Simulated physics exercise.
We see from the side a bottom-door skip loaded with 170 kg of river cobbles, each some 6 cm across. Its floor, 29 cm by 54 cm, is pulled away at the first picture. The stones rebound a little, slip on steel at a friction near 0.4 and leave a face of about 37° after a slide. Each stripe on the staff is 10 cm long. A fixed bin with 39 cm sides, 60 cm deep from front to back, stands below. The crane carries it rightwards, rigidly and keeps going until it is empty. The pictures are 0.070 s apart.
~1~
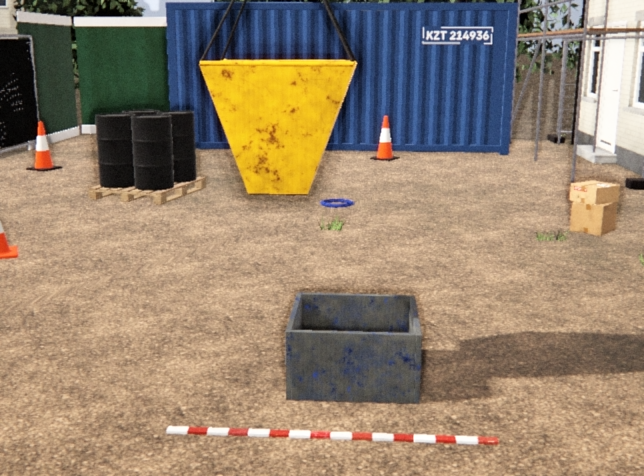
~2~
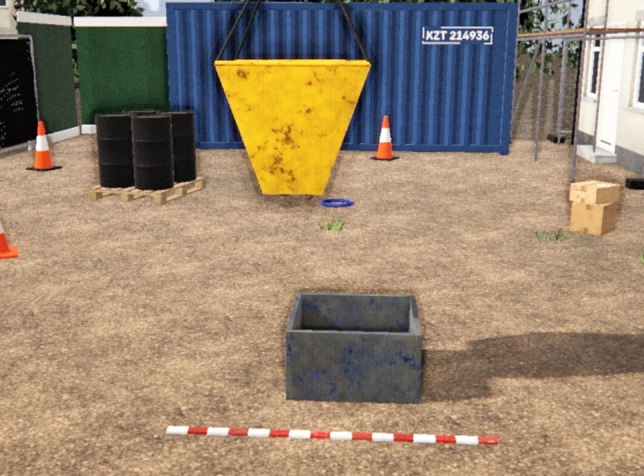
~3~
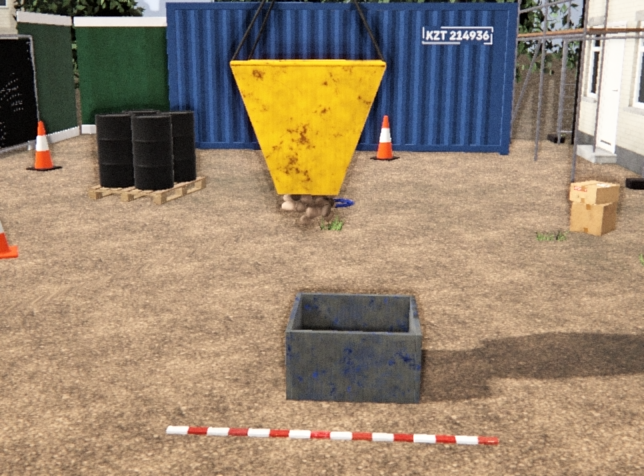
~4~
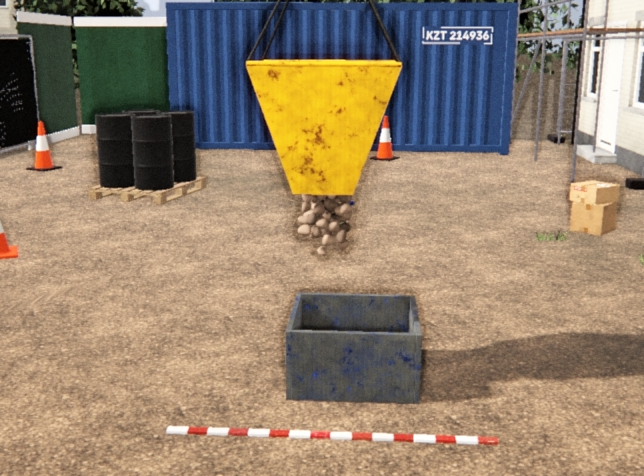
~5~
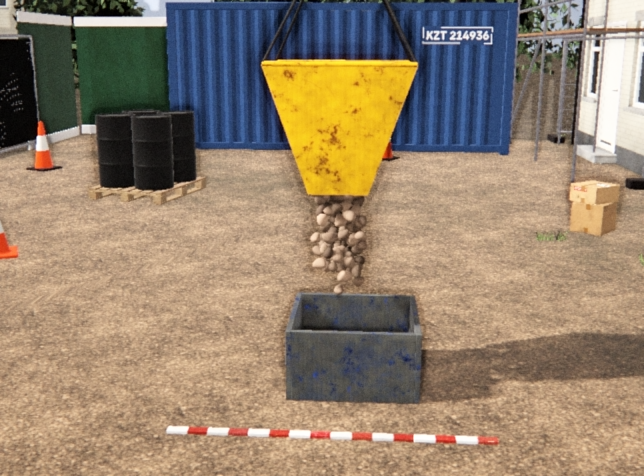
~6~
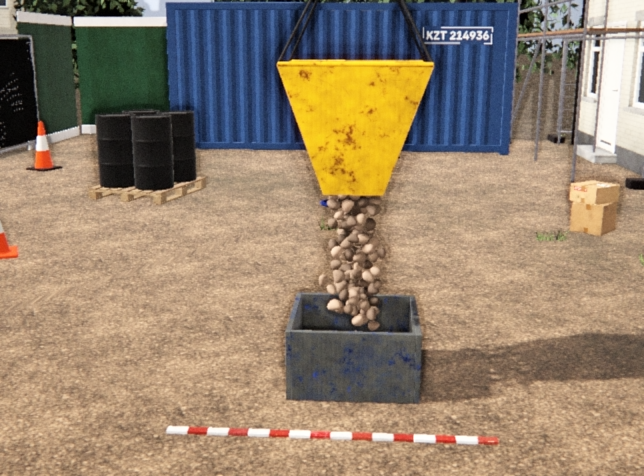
The footage shows a yellow hopper hanging from cables and moving steadily right across a dirt yard; rounded stones begin pouring from its bottom, and the lengthening stream reaches down into the open dark box below.
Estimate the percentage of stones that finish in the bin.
Close to 40 in a hundred.
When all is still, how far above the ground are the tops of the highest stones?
Some 24 cm high.
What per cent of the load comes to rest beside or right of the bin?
Some 60 per cent of the load.
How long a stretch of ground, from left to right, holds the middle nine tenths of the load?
Roughly 170 cm.
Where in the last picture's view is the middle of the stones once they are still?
Around (439, 368).
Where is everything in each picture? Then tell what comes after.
In the first picture, the outlet is at (278, 184); nothing has dropped yet.
In the second picture, the outlet is at (293, 184); 3 % is out.
The third picture shows outlet at (308, 184), the stream shows down to (315, 211); 90 % still inside.
The fourth picture shows outlet at (323, 185), the stream shows down to (331, 239); 84 % still inside.
The fifth picture shows outlet at (338, 185), the stream shows down to (346, 276); 77 % still inside.
The sixth picture shows outlet at (353, 185), the stream shows down to (359, 309); 68 % still inside.
Then, 0.3 s after the last picture, 14 % in the bottom-door skip, 50 % falling or lying in the bin, 37 % falling or lying beside or right of the bin; the stones farthest right are at (462, 322).
Then, 0.8 s after the last picture, 0 % in the bottom-door skip, 40 % falling or lying in the bin, 60 % falling or lying beside or right of the bin; the stones farthest right are at (589, 372).
Then, 1.4 s after the last picture, 0 % in the bottom-door skip, 40 % falling or lying in the bin, 60 % falling or lying beside or right of the bin.
Then, 2.2 s after the last picture, 0 % in the bottom-door skip, 40 % falling or lying in the bin, 60 % falling or lying beside or right of the bin.
Then, 4.2 s after the last picture, 0 % in the bottom-door skip, 40 % in the bin, 60 % beside or right of the bin.
